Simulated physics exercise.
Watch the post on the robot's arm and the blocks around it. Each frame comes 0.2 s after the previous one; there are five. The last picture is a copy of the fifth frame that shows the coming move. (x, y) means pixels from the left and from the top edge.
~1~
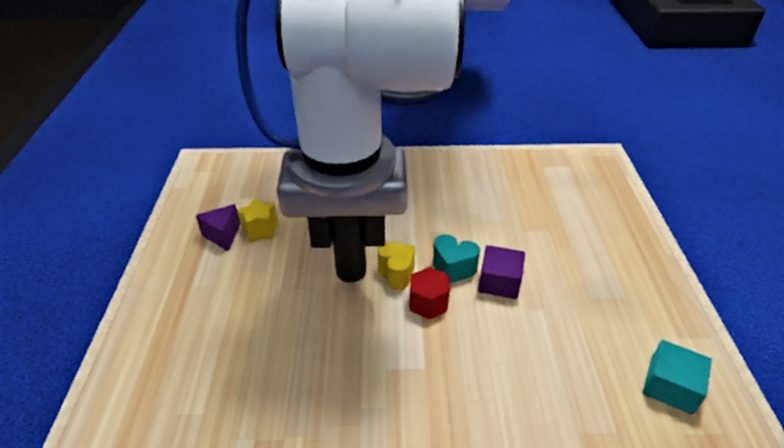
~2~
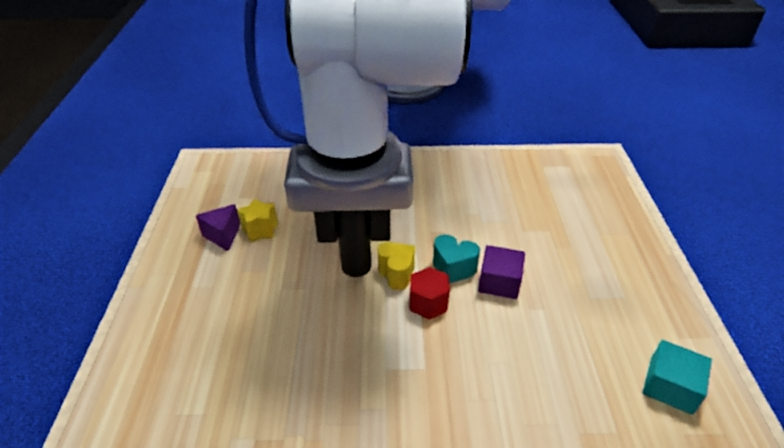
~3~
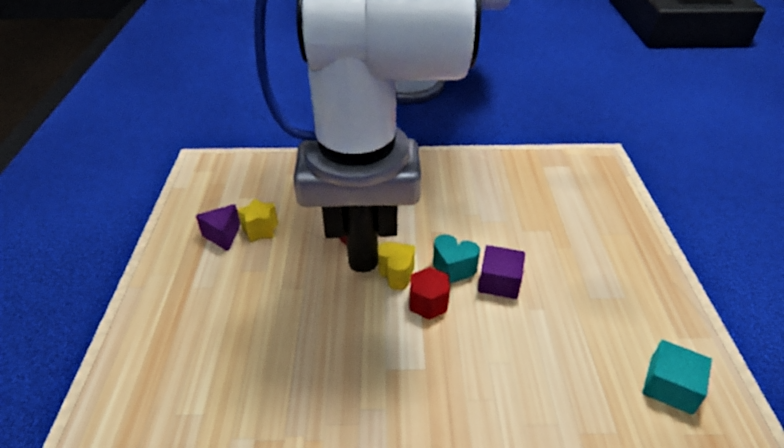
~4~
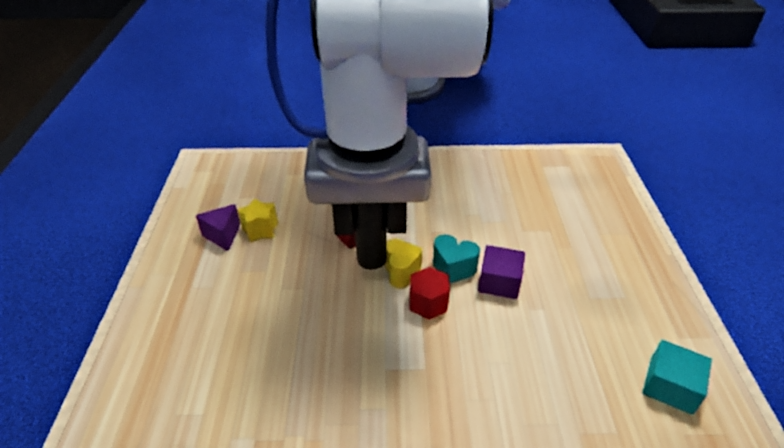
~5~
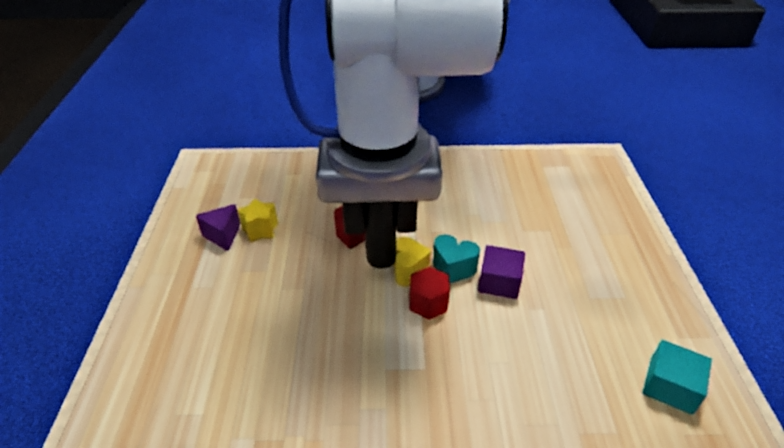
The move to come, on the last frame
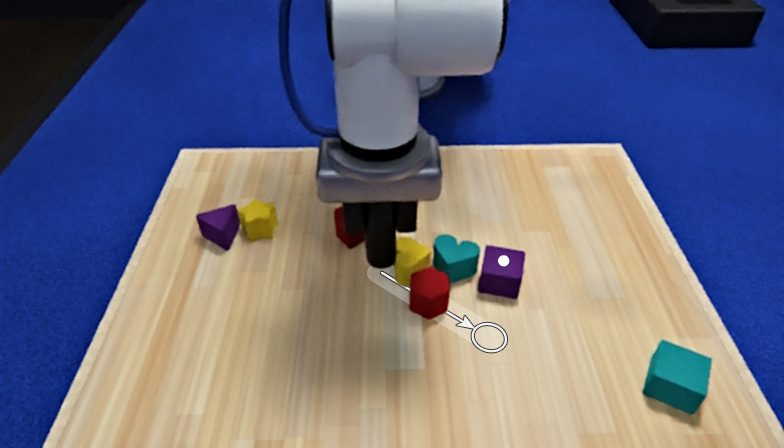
White robot arm moving right over a wooden board, its dark post nudging a yellow heart block slightly toward a turquoise heart.
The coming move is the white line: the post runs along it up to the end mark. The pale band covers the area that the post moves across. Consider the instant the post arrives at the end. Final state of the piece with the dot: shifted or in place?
That block stands still.
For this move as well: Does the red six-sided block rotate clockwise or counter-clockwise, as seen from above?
Seen from overhead, it turns clockwise.
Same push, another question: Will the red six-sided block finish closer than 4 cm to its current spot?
Going by the path, no.
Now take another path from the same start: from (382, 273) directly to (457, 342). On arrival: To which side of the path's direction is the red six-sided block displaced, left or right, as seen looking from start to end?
The left.
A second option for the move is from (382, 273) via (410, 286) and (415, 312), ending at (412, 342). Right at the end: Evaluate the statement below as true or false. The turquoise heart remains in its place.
It is false.
The drawn path runs straight from (382, 273) to (489, 337); the dot is on the purple square piece.
The first path, step by step. One third of the way, post at (416, 279); yellow heart at (430, 254), turned 50° anticlockwise; red six-sided block at (446, 291), turned 10° clockwise; turquoise heart at (461, 245).
Two thirds of the way, post at (454, 301); yellow heart at (430, 254), turned 55° anticlockwise; red six-sided block at (487, 316), turned 15° clockwise; turquoise heart at (461, 245).
At the end, post at (492, 323); yellow heart at (430, 254), turned 55° anticlockwise; red six-sided block at (525, 342), turned 25° clockwise; turquoise heart at (461, 245); purple square piece not moved.
